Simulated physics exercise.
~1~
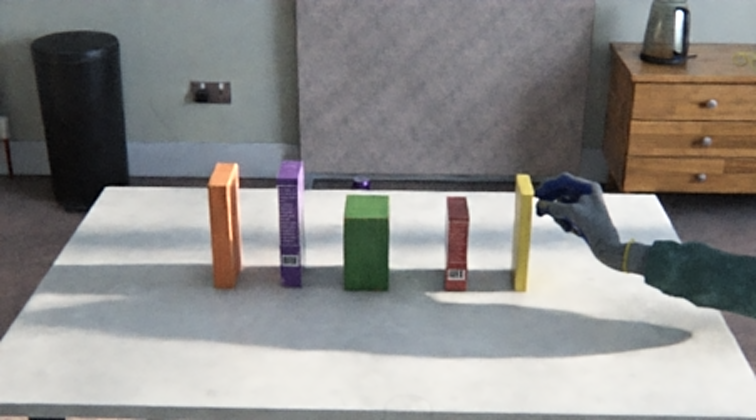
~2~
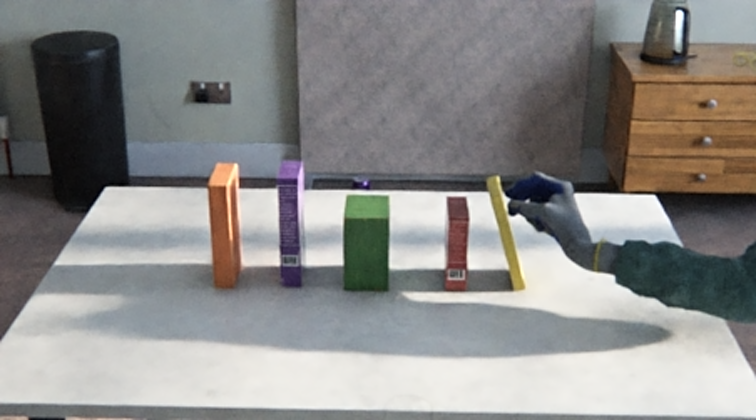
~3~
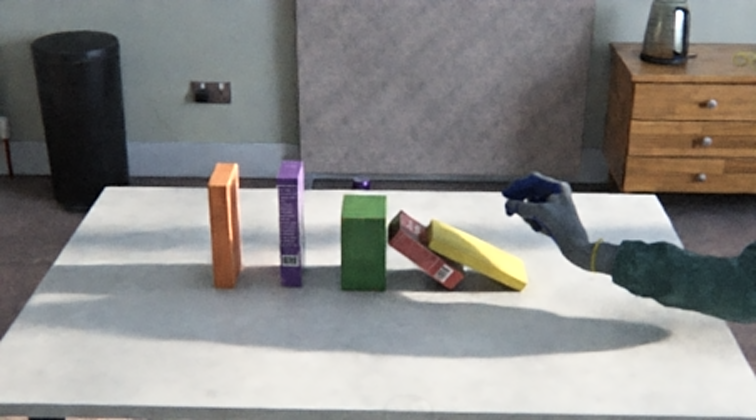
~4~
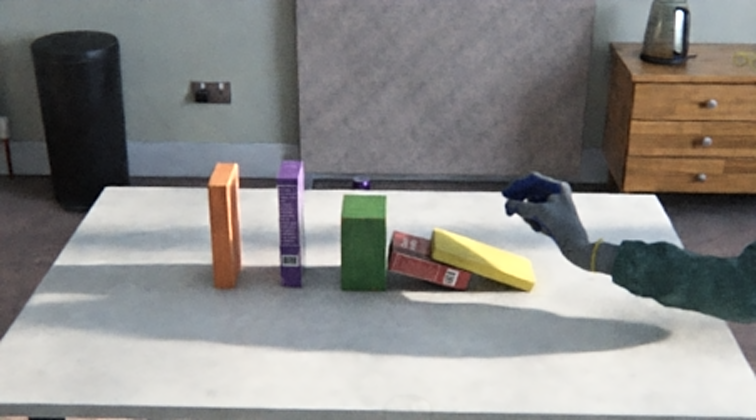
Gloved hand tipping a yellow block leftward into a red packet, both toppling beside the still-standing green, purple and orange pieces.
